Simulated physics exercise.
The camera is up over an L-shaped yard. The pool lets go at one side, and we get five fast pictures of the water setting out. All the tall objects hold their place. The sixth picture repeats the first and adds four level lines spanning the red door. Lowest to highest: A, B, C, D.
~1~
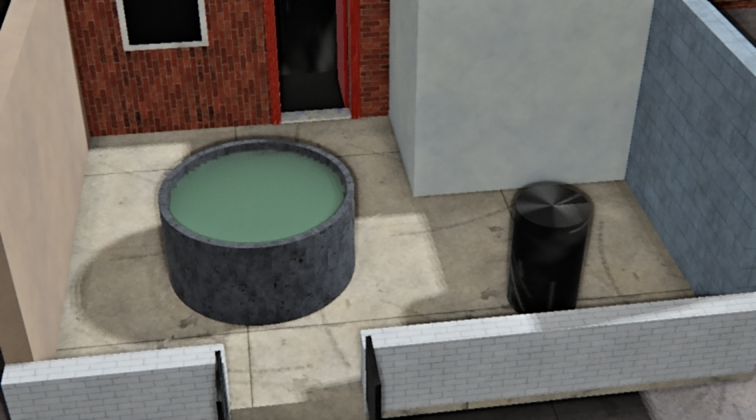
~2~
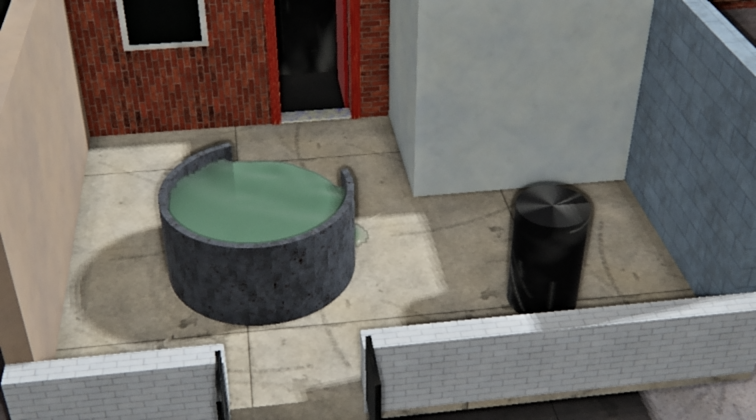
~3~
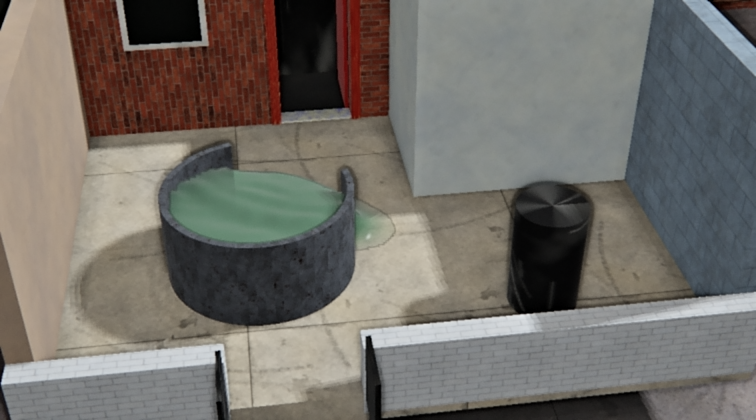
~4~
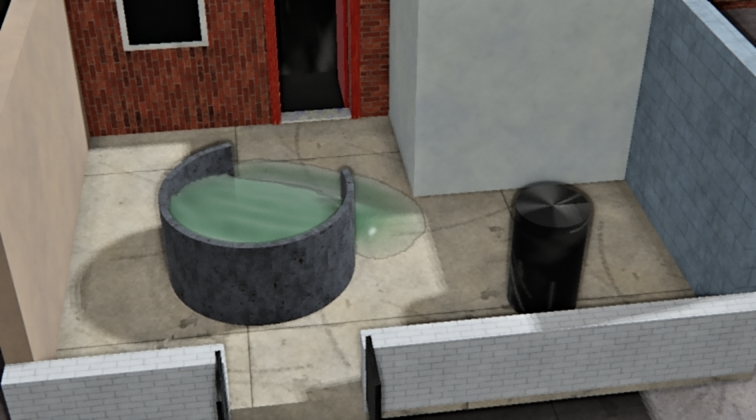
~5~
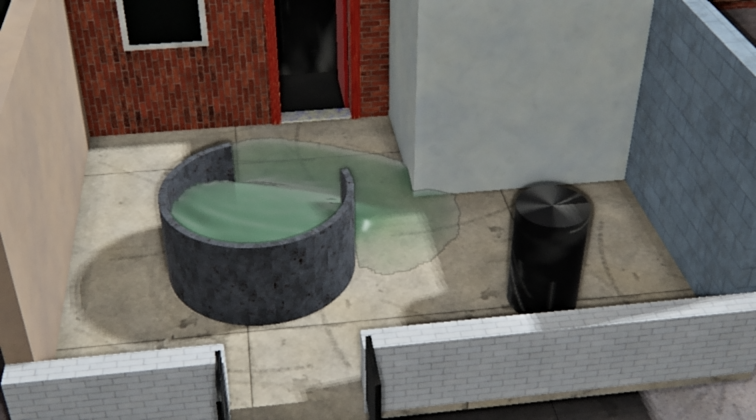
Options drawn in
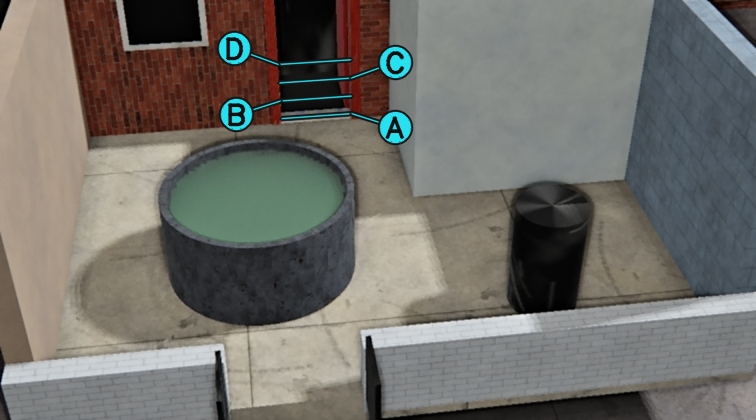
At first, green water lies still in a round dark stone pool in a walled yard, near a red doorway and a black cylinder. Then the pool's back wall is gone, and water slips out through the gap, spreading across the paving behind and to the right, reaching the pale block's base.
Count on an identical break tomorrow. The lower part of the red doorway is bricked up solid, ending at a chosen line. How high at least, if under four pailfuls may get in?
Use line C.
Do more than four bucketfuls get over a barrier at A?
Yes, it does.
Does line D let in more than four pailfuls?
No.
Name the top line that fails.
The answer is B.
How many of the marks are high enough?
Two of them.
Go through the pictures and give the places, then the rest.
In the first frame, water in the pool at rest, its middle at (257, 196); foot of the red doorway at (317, 121); open gate at (292, 333).
In the second frame, 2 % of the ground under water, visible out to (354, 228).
In the third frame, 6 % of the ground under water, visible out to (387, 230).
In the fourth frame, 12 % of the ground under water, visible out to (401, 243).
In the fifth frame, 22 % of the ground under water, visible out to (238, 145).
In cyan, A at (316, 116); B at (316, 98); C at (315, 80); D at (314, 62); from the bottom up A, B, C, D.
If A is chosen, dozens of bucketfuls pour in.
If B is chosen, about 8 bucketfuls get in.
If C is chosen, a splash gets over, under a bucket.
If D is chosen, nothing gets over.
